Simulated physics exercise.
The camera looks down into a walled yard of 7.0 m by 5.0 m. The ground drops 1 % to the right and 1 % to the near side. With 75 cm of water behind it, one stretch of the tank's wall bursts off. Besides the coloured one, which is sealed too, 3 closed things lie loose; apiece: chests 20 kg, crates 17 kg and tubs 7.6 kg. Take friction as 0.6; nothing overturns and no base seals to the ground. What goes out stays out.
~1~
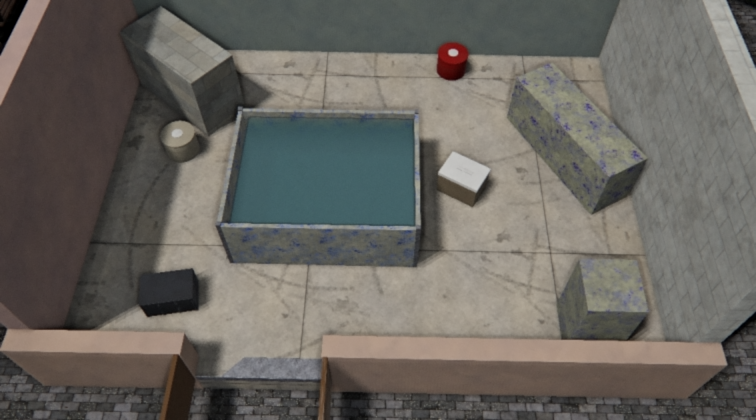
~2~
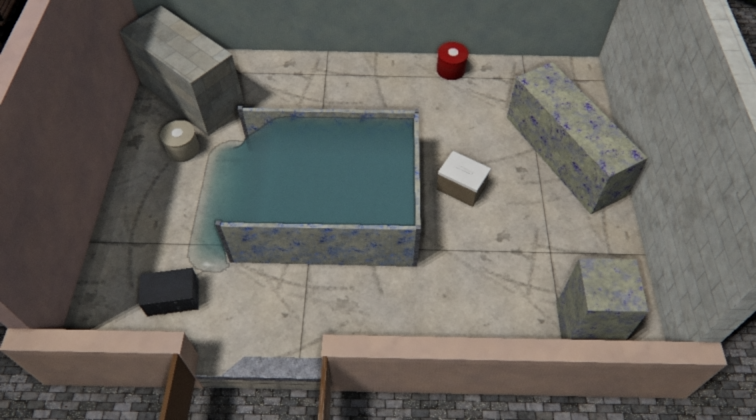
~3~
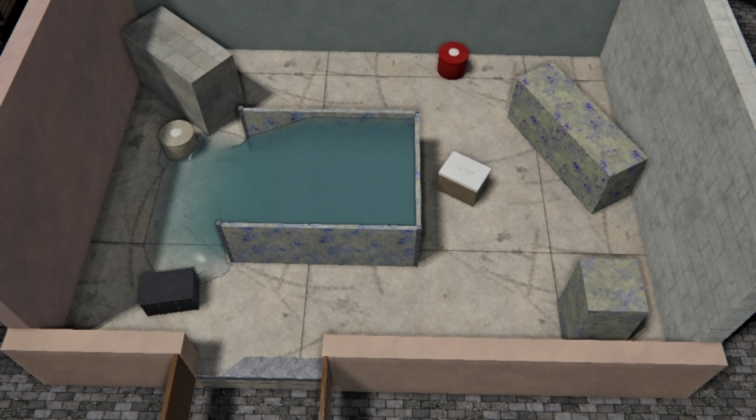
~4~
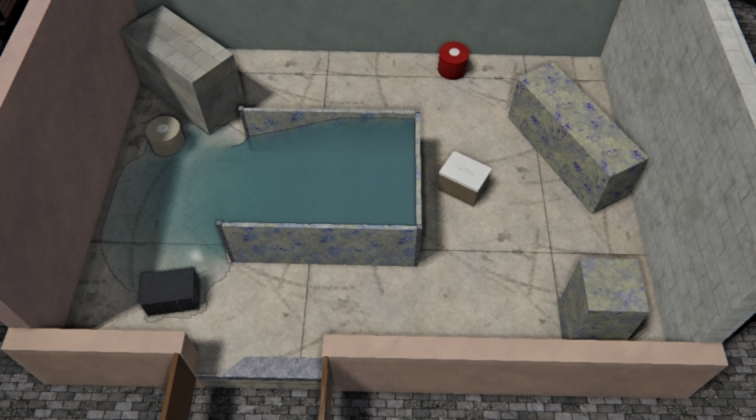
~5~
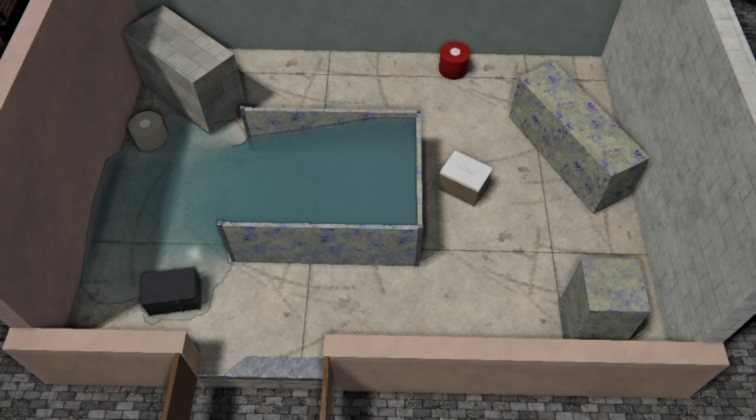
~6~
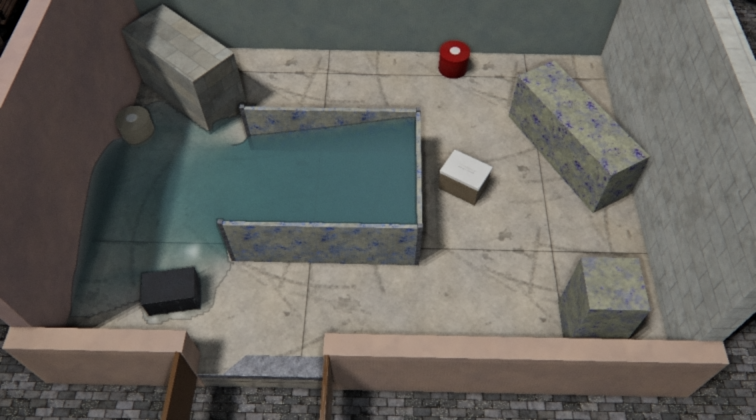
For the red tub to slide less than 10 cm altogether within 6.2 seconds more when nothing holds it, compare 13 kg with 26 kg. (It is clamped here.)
I expect that only the higher weight holds it.
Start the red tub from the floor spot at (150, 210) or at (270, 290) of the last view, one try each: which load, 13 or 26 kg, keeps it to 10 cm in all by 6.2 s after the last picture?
In turn: Neither holds; neither is enough.
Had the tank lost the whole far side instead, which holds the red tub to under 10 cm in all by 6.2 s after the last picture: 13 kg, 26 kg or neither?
Then neither load is enough.
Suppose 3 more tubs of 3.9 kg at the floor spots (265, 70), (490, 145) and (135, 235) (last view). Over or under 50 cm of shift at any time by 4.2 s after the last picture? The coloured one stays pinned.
In turn: More, short of it, over.
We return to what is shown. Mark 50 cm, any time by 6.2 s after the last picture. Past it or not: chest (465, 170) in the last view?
It is short of it.
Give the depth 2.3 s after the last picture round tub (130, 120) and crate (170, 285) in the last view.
About 32 and 10 cm.
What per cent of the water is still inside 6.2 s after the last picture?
Some 88 per cent remains.
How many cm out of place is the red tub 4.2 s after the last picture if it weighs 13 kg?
Roughly 40 cm.
Then, 0.6 s after the last picture the red tub would be 0 cm from its start with 13 kg and 0 cm from its start with 26 kg; 0 cm of water round it then.
Then, 2.3 s after the last picture the red tub would be 0 cm from its start with 13 kg and 0 cm from its start with 26 kg; 0 cm of water round it then.
Then, 4.2 s after the last picture the red tub would be 35 cm from its start with 13 kg and 0 cm from its start with 26 kg; 7 cm of water round it then.
Then, 6.2 s after the last picture the red tub would be 50 cm from its start with 13 kg and 0 cm from its start with 26 kg; 3 cm of water round it then.
